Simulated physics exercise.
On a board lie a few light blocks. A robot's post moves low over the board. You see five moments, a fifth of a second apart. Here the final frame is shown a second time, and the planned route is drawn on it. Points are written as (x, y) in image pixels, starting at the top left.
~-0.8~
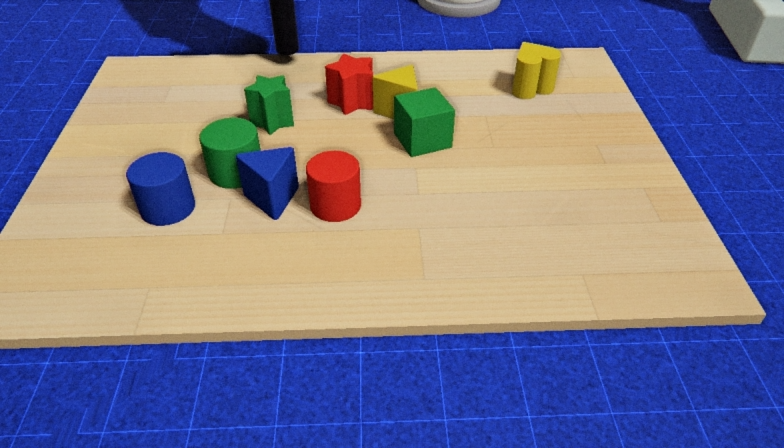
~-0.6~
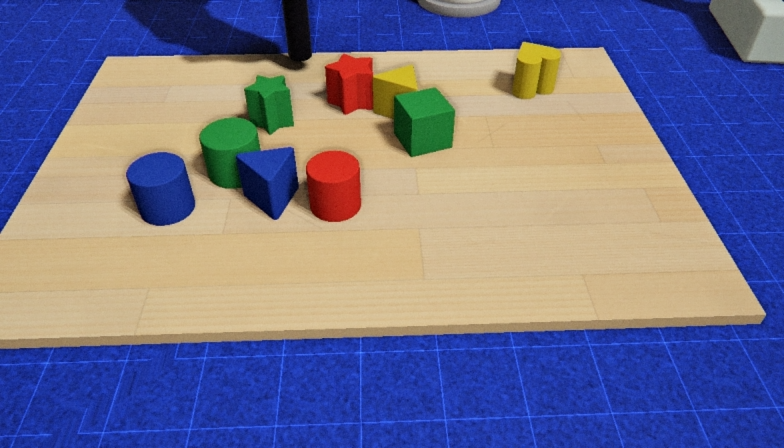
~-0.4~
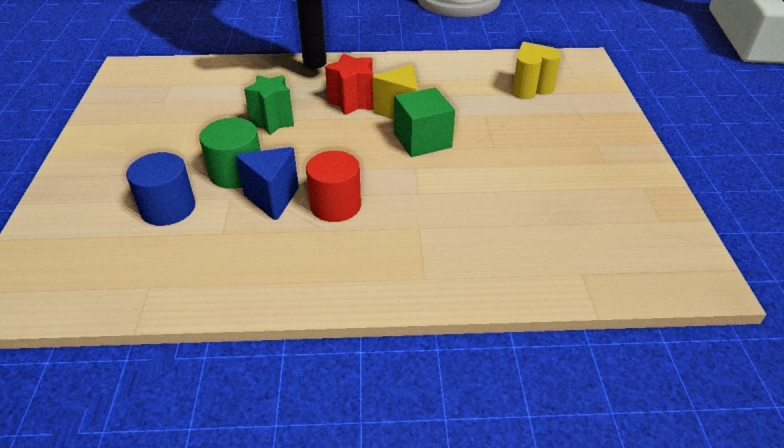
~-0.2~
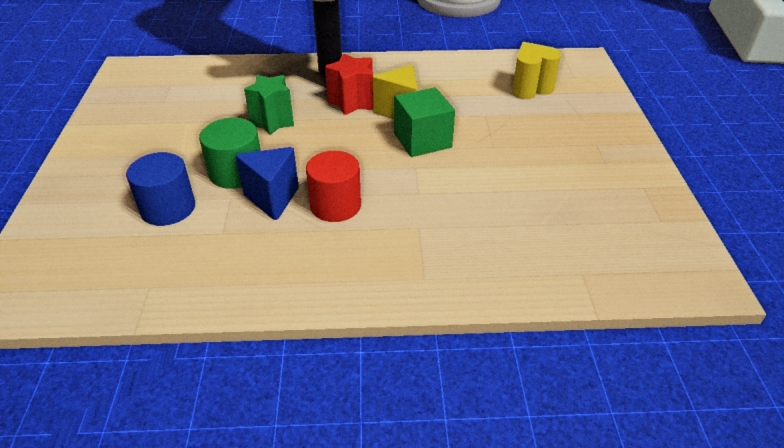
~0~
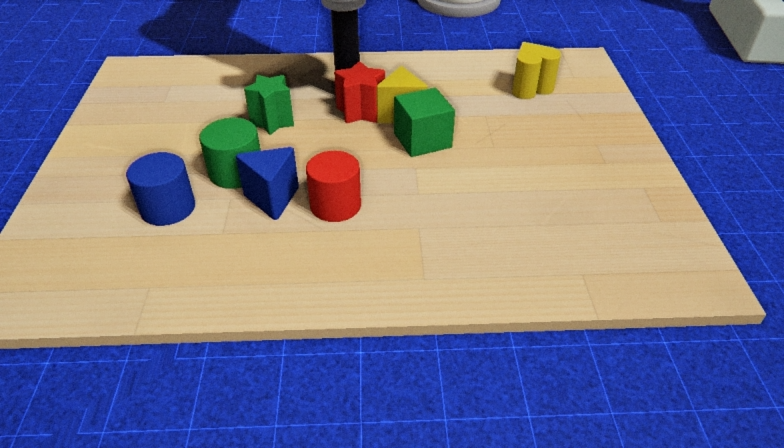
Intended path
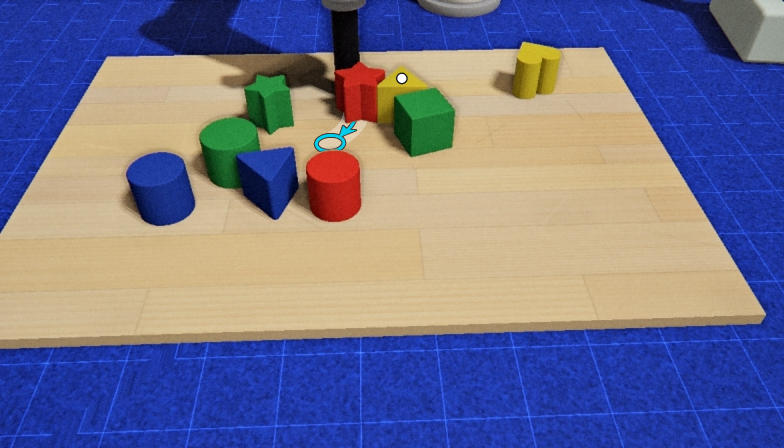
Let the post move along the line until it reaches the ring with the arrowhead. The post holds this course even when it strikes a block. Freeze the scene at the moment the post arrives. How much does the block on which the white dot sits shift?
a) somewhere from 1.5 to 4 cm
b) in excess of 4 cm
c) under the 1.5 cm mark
The one that fits is a, somewhere from 1.5 to 4 cm.
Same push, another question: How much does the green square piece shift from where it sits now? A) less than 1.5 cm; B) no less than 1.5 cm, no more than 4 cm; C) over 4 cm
The answer is A.
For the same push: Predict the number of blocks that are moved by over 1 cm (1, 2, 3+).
I reckon the push displaces two of the blocks by more than 1 cm.
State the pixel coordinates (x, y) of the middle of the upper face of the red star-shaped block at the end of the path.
The middle of the upper face of the red star-shaped block will lie at about (376, 99) in the picture.
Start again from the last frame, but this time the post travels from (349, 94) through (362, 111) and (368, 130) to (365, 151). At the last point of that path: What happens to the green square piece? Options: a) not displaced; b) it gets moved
My pick is b.
The line goes from (349, 94) over (356, 110) and (350, 128) to (330, 143); the dot is on the yellow triangular block.
The first path, step by step. Halfway along, post at (354, 107); red star-shaped block at (378, 93), turned 15° anticlockwise; yellow triangular block at (417, 85), turned 20° anticlockwise; green square piece at (429, 104).
At the end, post at (329, 131); green star-shaped block unmoved; red star-shaped block at (376, 99), turned 35° anticlockwise; yellow triangular block at (417, 85), turned 20° anticlockwise; green square piece at (430, 104).
